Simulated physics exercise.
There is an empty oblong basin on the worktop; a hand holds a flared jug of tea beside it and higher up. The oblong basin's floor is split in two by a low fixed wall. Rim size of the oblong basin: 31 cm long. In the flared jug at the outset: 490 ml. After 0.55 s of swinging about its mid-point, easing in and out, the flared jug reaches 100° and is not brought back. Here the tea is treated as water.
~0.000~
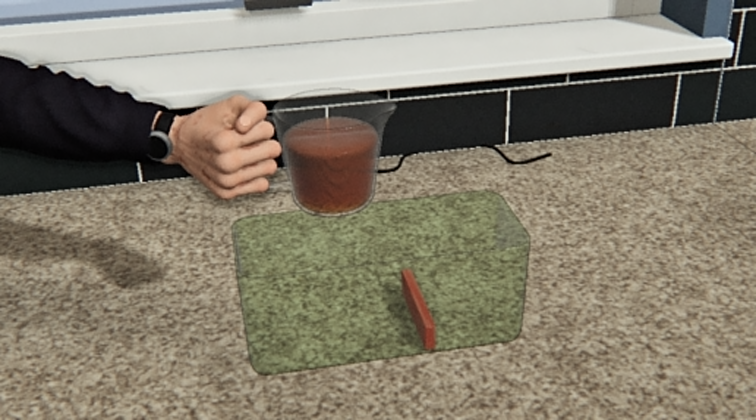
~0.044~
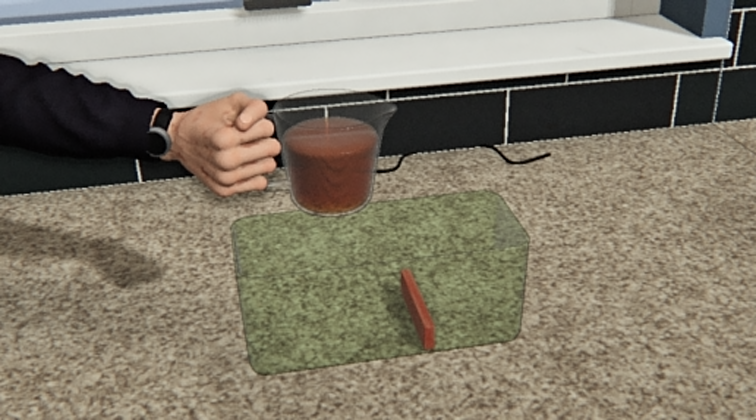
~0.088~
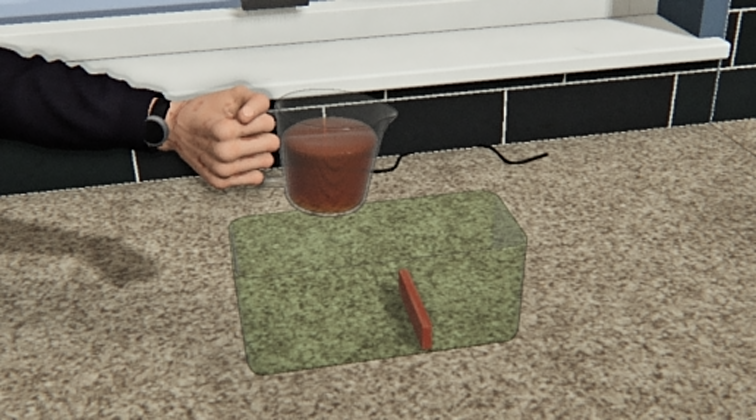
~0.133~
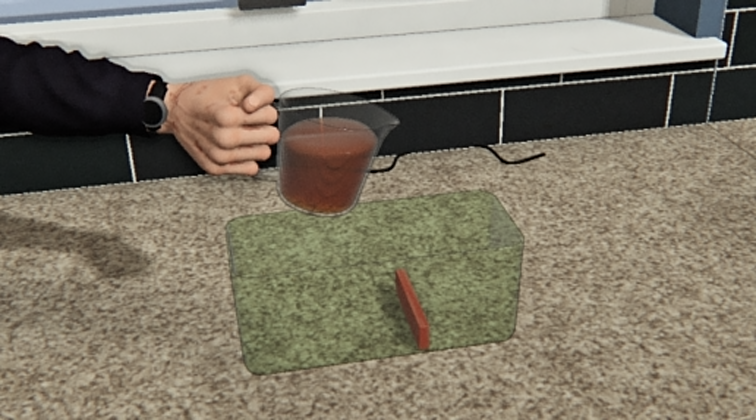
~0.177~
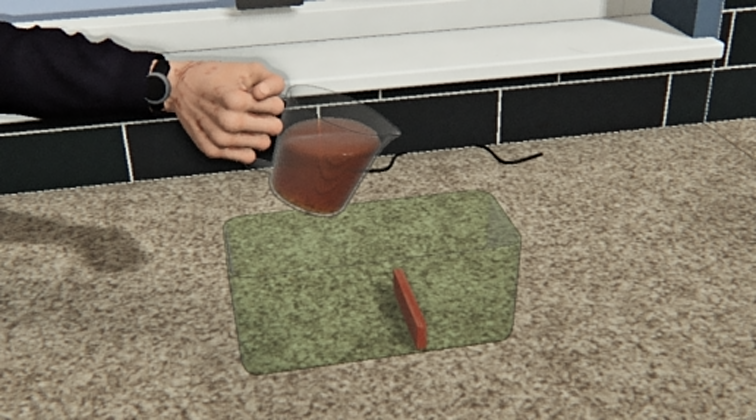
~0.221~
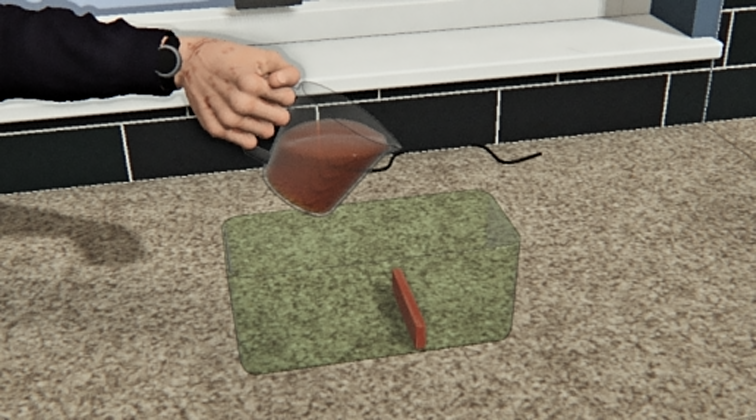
A hand tilts a clear jug of reddish-brown liquid rightward above an empty clear basin.
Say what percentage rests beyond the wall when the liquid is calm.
Roughly 80 per cent rests beyond the wall.
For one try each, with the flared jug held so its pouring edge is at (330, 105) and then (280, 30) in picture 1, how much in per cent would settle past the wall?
Around 10 per cent first, around 15 per cent next.
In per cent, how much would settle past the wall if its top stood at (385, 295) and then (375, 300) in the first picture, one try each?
In order, 95 and 90 per cent.
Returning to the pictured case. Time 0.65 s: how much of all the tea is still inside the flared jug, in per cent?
10 per cent or so.
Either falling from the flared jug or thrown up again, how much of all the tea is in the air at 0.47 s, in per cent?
It comes to roughly 22 per cent.
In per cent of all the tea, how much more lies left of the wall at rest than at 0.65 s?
Roughly 12 in a hundred.
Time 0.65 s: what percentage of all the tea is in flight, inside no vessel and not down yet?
Estimated airborne part: Roughly 8 per cent.
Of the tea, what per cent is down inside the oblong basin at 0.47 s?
Fraction in basin: Approx. 28%.
Then, 0.47 s in, the tilt is 95° and 51 per cent is still to pour, 2 is left of the wall and 26 right of it.
Then, 0.65 s in, the tilt is 100° and 11 per cent is still to pour, 8 is left of the wall and 73 right of it.
Then, 0.84 s in, the tilt is 100° and 1 per cent is still to pour, 10 is left of the wall and 86 right of it.
Then, 1.05 s in, the tilt is 100° and 0 per cent is still to pour, 18 is left of the wall and 81 right of it.
Finally, 19 per cent lies left of the wall, 80 right of it and 1 outside.
